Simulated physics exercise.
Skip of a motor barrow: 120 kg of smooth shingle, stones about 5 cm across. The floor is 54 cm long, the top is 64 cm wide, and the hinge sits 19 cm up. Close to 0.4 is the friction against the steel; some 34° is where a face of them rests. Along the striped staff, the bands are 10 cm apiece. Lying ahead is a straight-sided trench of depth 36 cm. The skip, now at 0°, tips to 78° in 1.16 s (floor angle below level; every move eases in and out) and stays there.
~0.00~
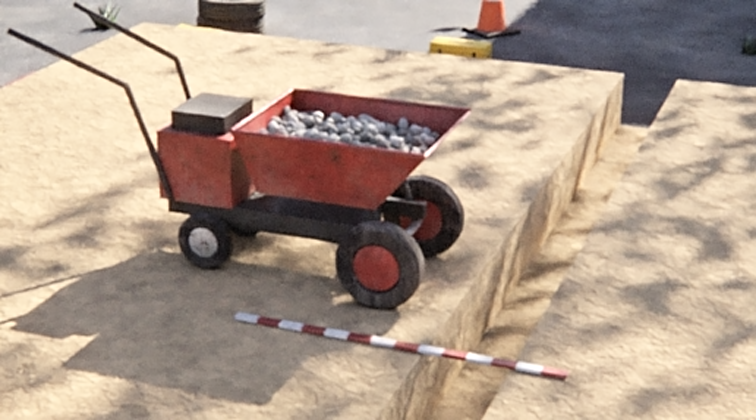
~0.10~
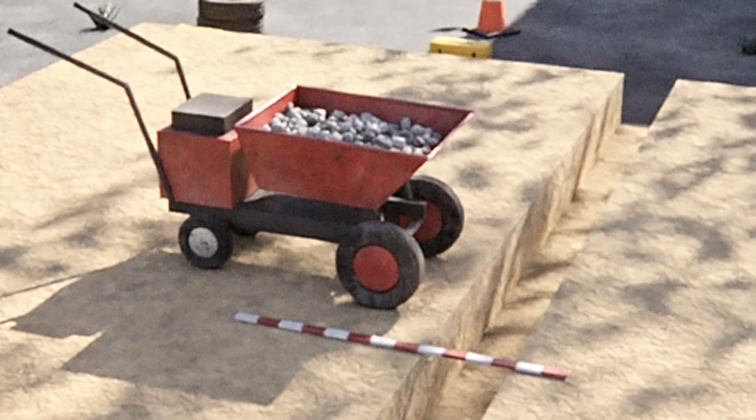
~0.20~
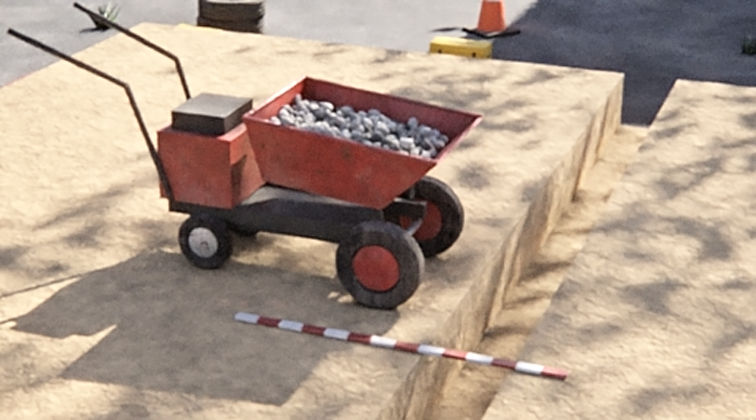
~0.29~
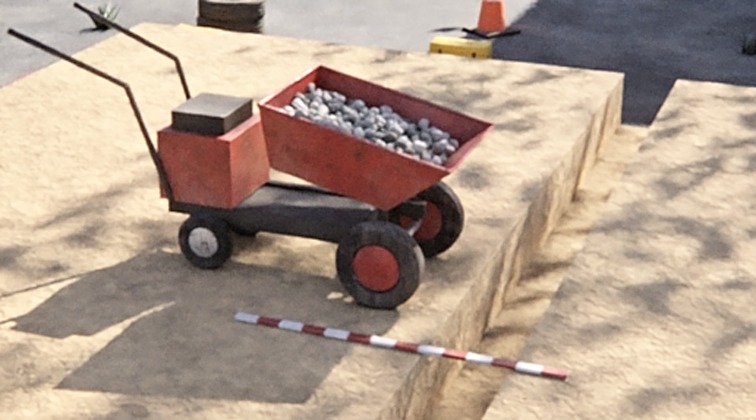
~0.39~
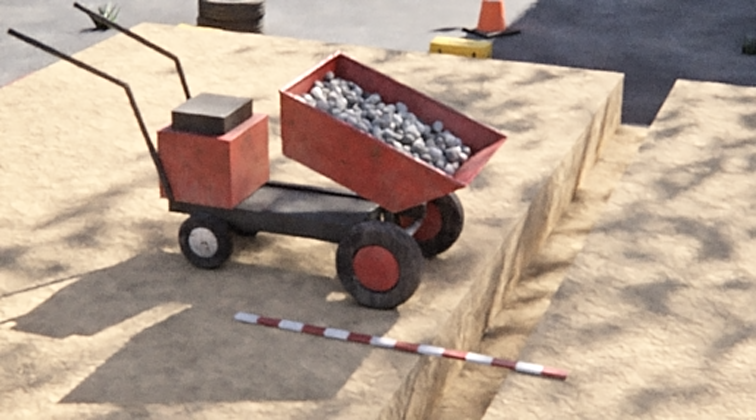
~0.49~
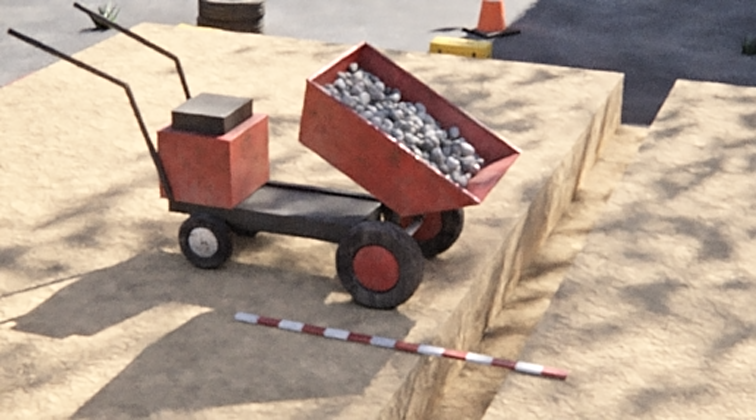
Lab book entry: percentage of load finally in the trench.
Approx. 31 percent.
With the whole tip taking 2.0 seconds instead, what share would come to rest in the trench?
It would be near 40 per cent.
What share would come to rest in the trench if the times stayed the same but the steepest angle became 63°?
In that case some 35 per cent.
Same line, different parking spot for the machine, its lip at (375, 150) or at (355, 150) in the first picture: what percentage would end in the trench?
About 90 per cent from the first spot, about 100 from the second.
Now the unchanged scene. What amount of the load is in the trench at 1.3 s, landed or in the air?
Some 15 per cent of the load by that point.
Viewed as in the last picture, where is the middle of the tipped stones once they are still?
Look at roughly (589, 306).
After 0.9 s the floor is at 66°; 99 % in the skip, 1 % in the trench; the foremost stones are at (533, 254).
After 1.3 s the floor is at 78°; 35 % in the skip, 14 % in the trench, 51 % past the trench; the foremost stones are at (692, 328).
After 1.6 s the floor is at 78°; 4 % in the skip, 26 % in the trench, 70 % past the trench; the foremost stones are past the picture's edge.
After 3.6 s the floor is at 78°; 0 % in the skip, 31 % in the trench, 69 % past the trench; the foremost stones are past the picture's edge.
